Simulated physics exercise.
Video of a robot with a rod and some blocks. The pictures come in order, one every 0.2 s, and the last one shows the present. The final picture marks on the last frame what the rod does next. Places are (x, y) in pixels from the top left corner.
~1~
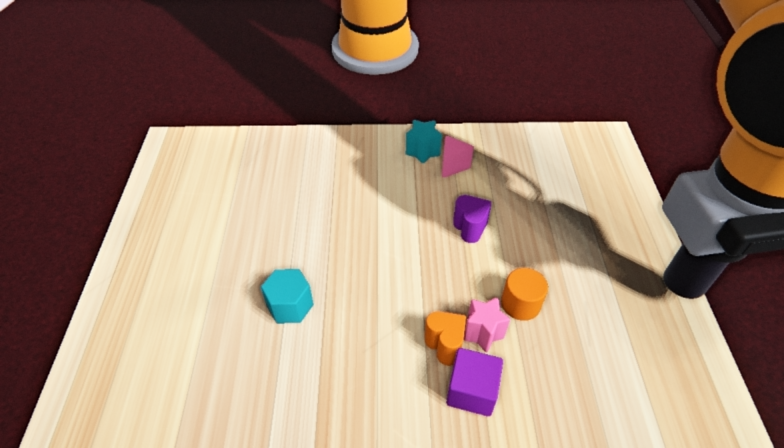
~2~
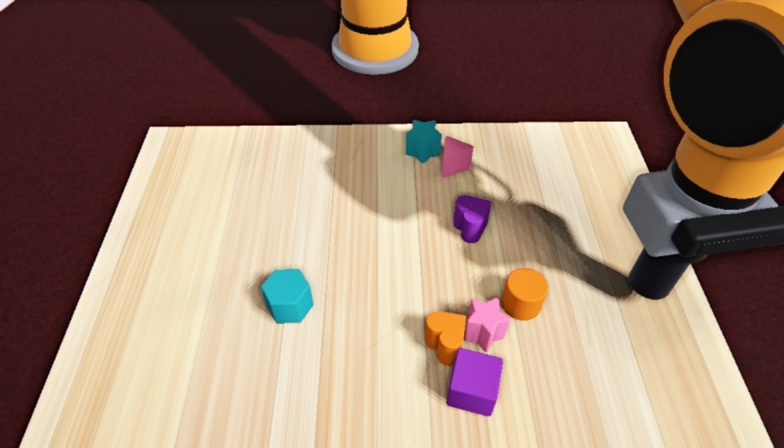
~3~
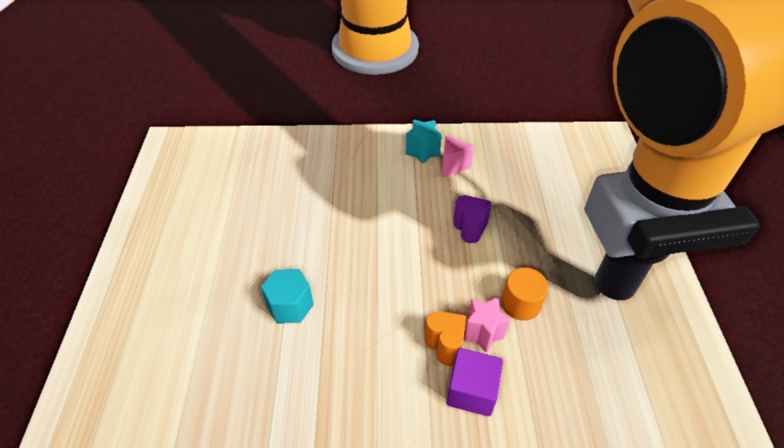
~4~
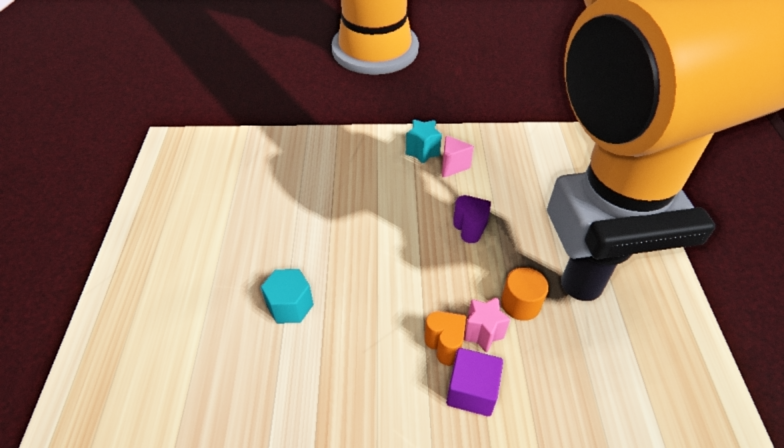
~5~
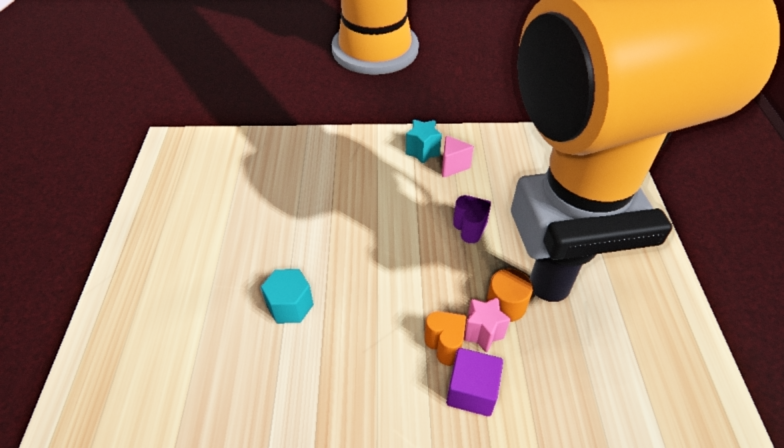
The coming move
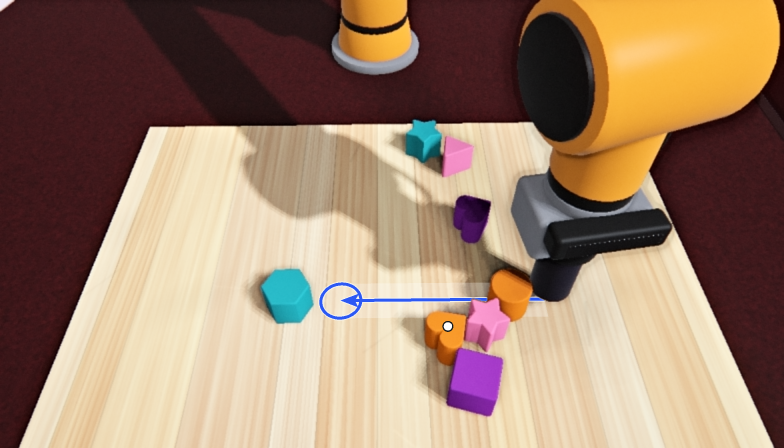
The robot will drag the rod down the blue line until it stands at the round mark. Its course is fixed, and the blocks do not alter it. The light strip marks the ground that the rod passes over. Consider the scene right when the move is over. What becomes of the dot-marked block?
Put simply, it goes somewhere else.
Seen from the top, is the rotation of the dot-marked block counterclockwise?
No.
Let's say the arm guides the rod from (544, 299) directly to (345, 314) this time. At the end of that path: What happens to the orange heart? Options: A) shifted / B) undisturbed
Answer: A.
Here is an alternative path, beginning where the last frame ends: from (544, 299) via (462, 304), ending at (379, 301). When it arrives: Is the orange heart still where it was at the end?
Answer: No.
Drawn move, from (544, 299) directly to (341, 301); the dot is on the orange heart.
On the path given first. One third of the way, rod (479, 286); orange heart (441, 338), turned 25° clockwise; pink star block (468, 313), turned 95° anticlockwise; orange circle (440, 284).
Two thirds of the way, rod (409, 286); orange heart (441, 342), turned 30° clockwise; pink star block (451, 309); orange circle (369, 291).
At the end, rod (339, 287); turquoise hexagonal block (275, 286), turned 20° clockwise; orange heart (441, 342), turned 30° clockwise; pink star block (451, 309), turned 165° anticlockwise; orange circle (308, 308).
